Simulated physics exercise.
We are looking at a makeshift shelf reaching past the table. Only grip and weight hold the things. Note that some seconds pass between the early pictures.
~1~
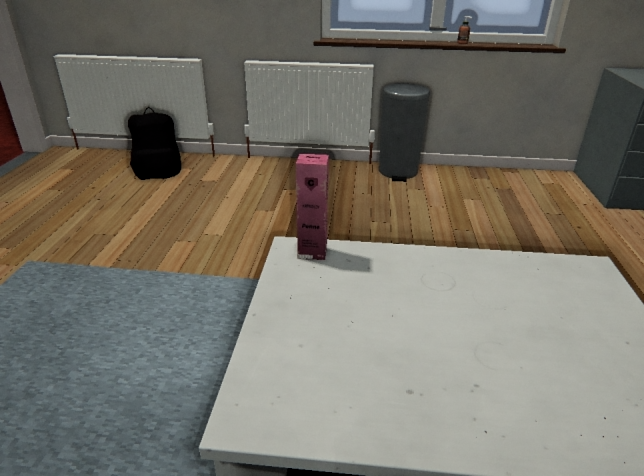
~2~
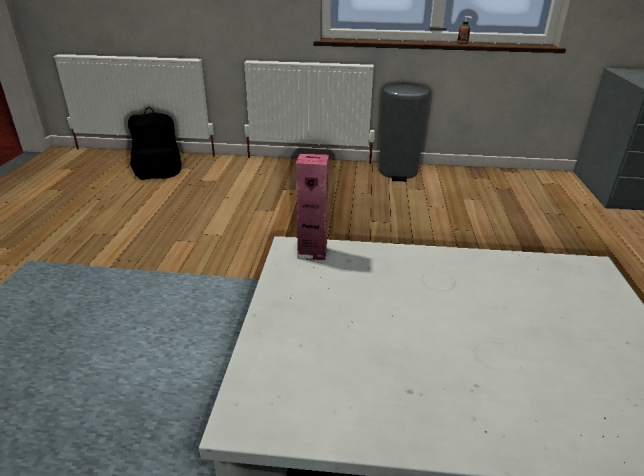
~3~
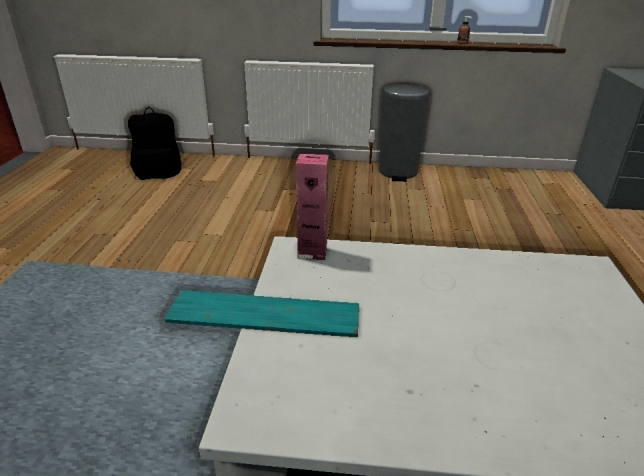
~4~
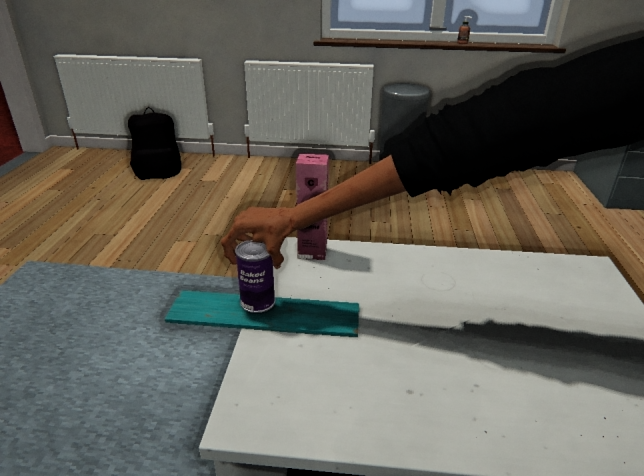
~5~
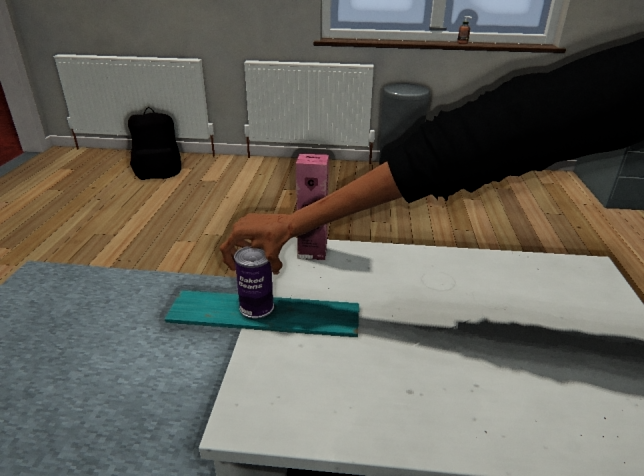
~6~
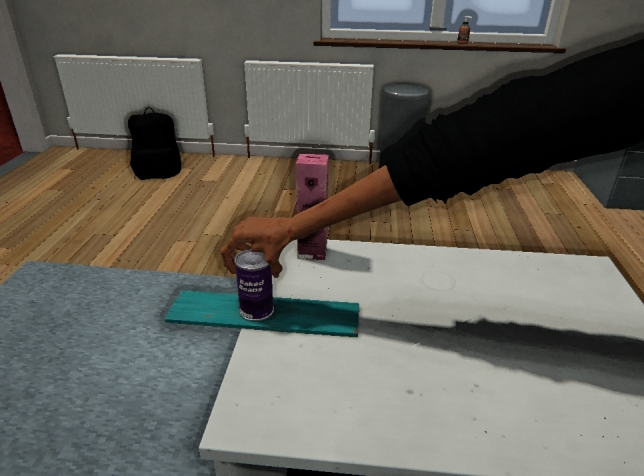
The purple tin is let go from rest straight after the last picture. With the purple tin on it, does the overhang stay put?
Sure enough, it sits still right there.
Then, 0.30 s past the last view, nothing moves.
Then, 0.70 s past the last view, purple tin resting near (255, 286).
Finally, all 3 still in place. Final places as the last picture's camera would see them, purple tin near (255, 286). The board holds.
